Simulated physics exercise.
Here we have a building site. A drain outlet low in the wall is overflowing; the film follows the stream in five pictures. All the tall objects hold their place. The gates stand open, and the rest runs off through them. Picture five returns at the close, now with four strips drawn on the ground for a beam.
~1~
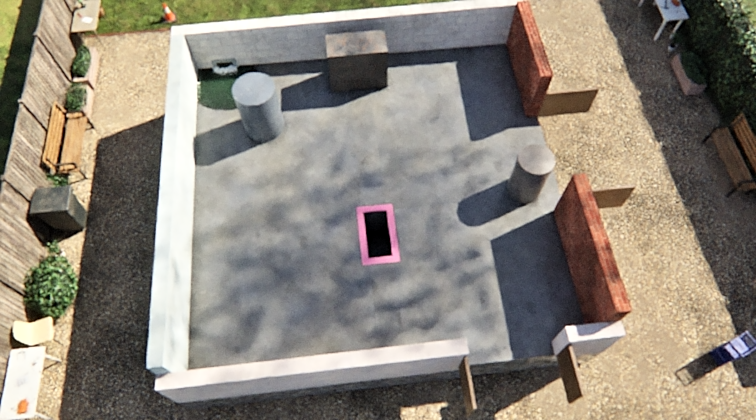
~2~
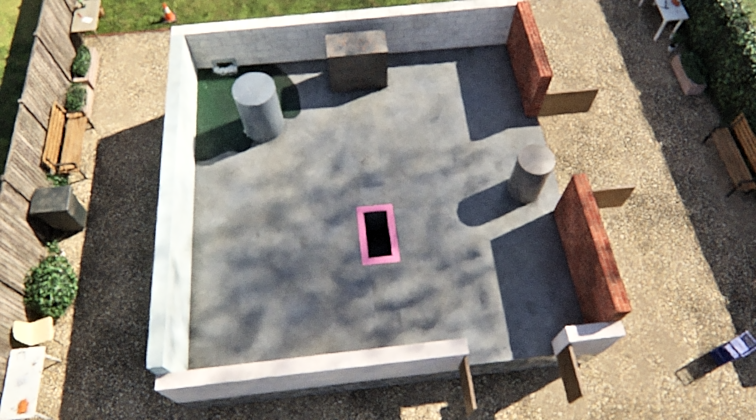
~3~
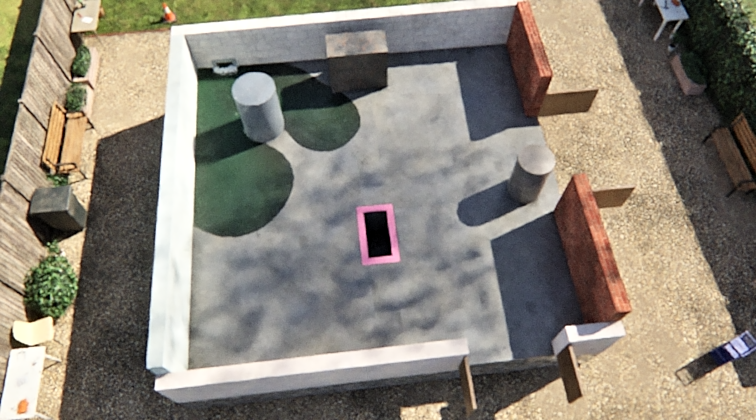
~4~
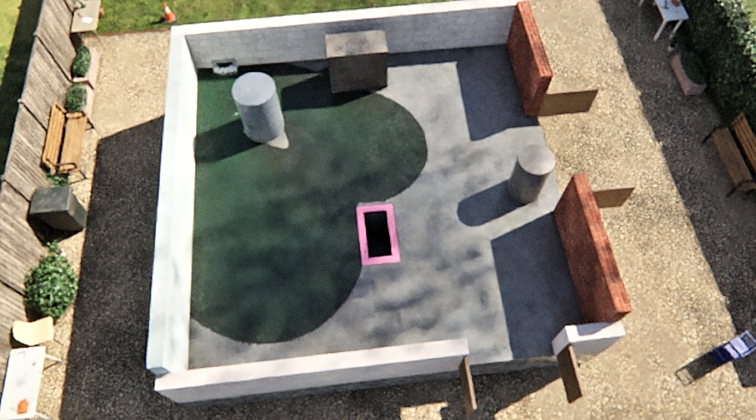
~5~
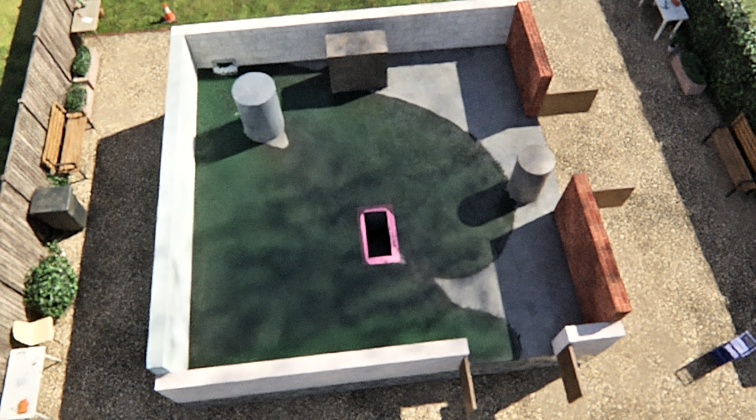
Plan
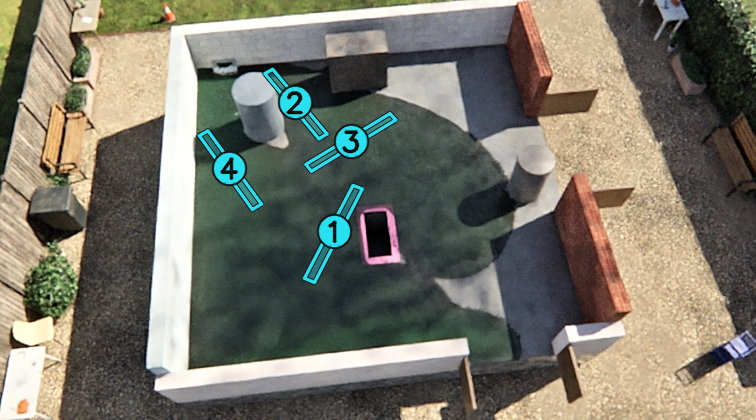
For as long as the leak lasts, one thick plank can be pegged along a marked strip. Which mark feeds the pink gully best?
Choose 4.
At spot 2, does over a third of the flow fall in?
No.
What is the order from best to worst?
Best to worst: 4, 2, 3, 1.
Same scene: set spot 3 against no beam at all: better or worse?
Spot 3 is worse.
On the marked copy, 1 from (309, 280) to (357, 187); 2 from (268, 71) to (322, 136); 3 from (308, 167) to (392, 116); 4 from (203, 133) to (256, 206).
For spot 1, about 2 % of the stream goes into the pink gully, about 97 % out by the gates.
For spot 2, about 17 % of the stream goes into the pink gully, about 83 % out by the gates.
For spot 3, about 9 % of the stream goes into the pink gully, about 91 % out by the gates.
For spot 4, about 30 % of the stream goes into the pink gully, about 70 % out by the gates.
